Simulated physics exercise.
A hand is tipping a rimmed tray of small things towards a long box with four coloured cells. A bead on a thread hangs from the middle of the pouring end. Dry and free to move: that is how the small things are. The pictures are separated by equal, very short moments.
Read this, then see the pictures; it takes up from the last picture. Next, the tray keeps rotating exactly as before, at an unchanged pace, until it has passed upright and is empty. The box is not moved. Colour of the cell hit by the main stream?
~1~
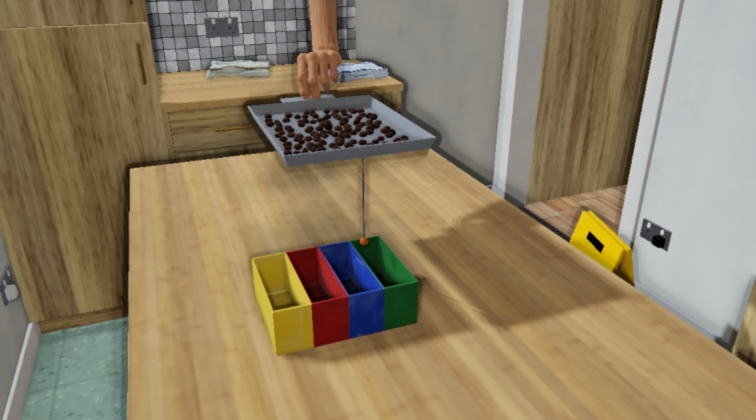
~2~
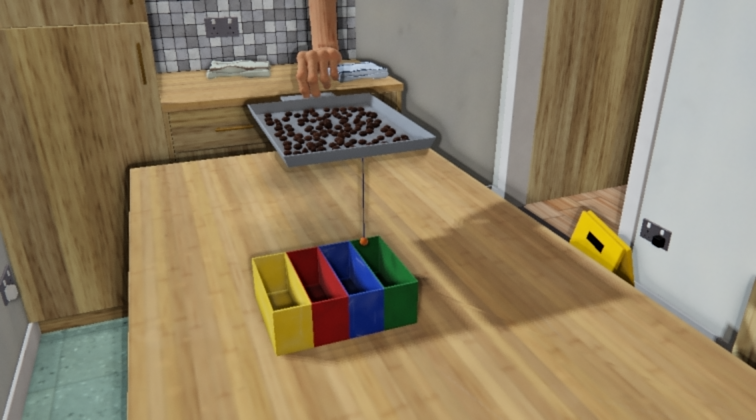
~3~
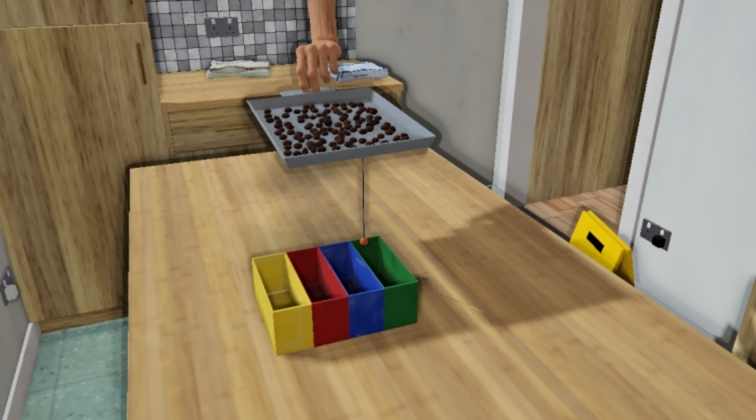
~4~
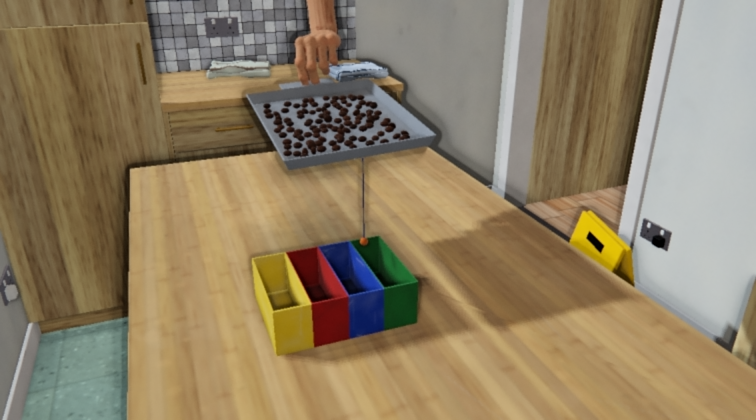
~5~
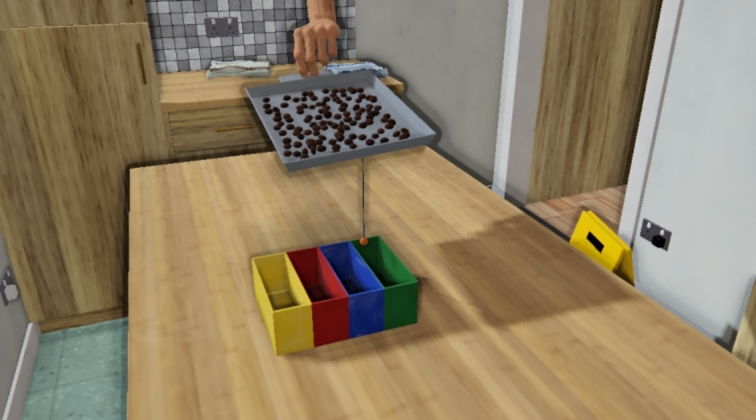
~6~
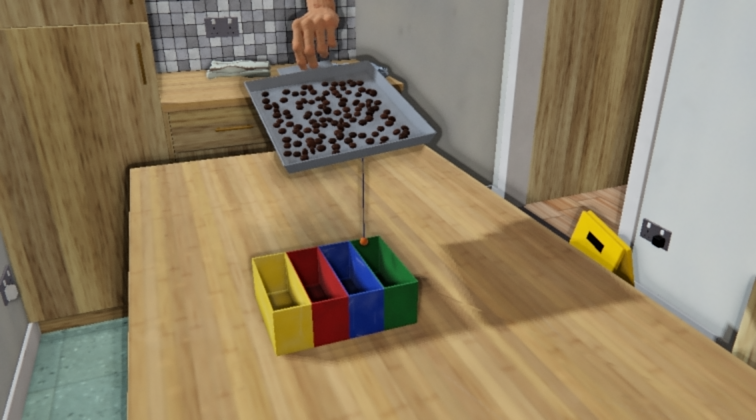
Red.
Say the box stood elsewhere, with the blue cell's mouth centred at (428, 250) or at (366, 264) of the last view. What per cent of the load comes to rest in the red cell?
First try: Roughly 0 per cent; second try: Roughly 30 per cent.
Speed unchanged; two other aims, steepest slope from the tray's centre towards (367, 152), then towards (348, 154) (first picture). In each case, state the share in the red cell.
10 % and 30 %.
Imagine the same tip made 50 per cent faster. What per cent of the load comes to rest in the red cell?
That comes out at roughly 50 per cent.
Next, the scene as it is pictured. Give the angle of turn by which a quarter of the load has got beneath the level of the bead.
About 75°.
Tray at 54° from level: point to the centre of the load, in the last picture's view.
(316, 148).
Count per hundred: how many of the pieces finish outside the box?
Share: Approx. 0 %.
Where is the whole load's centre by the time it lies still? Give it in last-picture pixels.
The centre comes to rest near (316, 306).
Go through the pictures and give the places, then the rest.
Corners of the pouring end at (288, 154) and (430, 136), level; middle of the load at (331, 132), flat chocolate drops; bead on its thread at (364, 241); yellow cell at (293, 326); red cell at (331, 317); blue cell at (366, 309); green cell at (401, 302), in the first picture.
Corners of the pouring end at (288, 154) and (430, 136), level; middle of the load at (331, 132), in the second picture.
Corners of the pouring end at (288, 156) and (430, 135), tipped barely, lowest at the left corner; middle of the load at (330, 130), in the third picture.
Corners of the pouring end at (288, 158) and (430, 134), tipped a little, lowest at the left corner; middle of the load at (330, 126), in the fourth picture.
Corners of the pouring end at (288, 160) and (430, 132), tipped a little, lowest at the left corner; middle of the load at (330, 123), in the fifth picture.
Corners of the pouring end at (288, 162) and (430, 131), tipped a little, lowest at the left corner; middle of the load at (330, 120); yellow cell at (293, 326); red cell at (331, 317); blue cell at (366, 309); green cell at (401, 302), in the sixth picture.
Soon after the last picture, tray tipped steeply; all on the tray.
A little later, tray tipped right over; about a quarter on the tray; about a quarter in the red cell; about a quarter in the yellow cell; a small part in the blue cell; a stray few in the green cell; about a quarter falling or outside the box.
Later still, tray tipped past a quarter turn; about half in the red cell; about a quarter in the yellow cell; about a quarter in the blue cell; a stray few in the green cell; a stray few falling or outside the box.
At rest, tray tipped past a quarter turn; about half in the red cell; about a quarter in the yellow cell; about a quarter in the blue cell; a stray few in the green cell; a stray few outside the box.
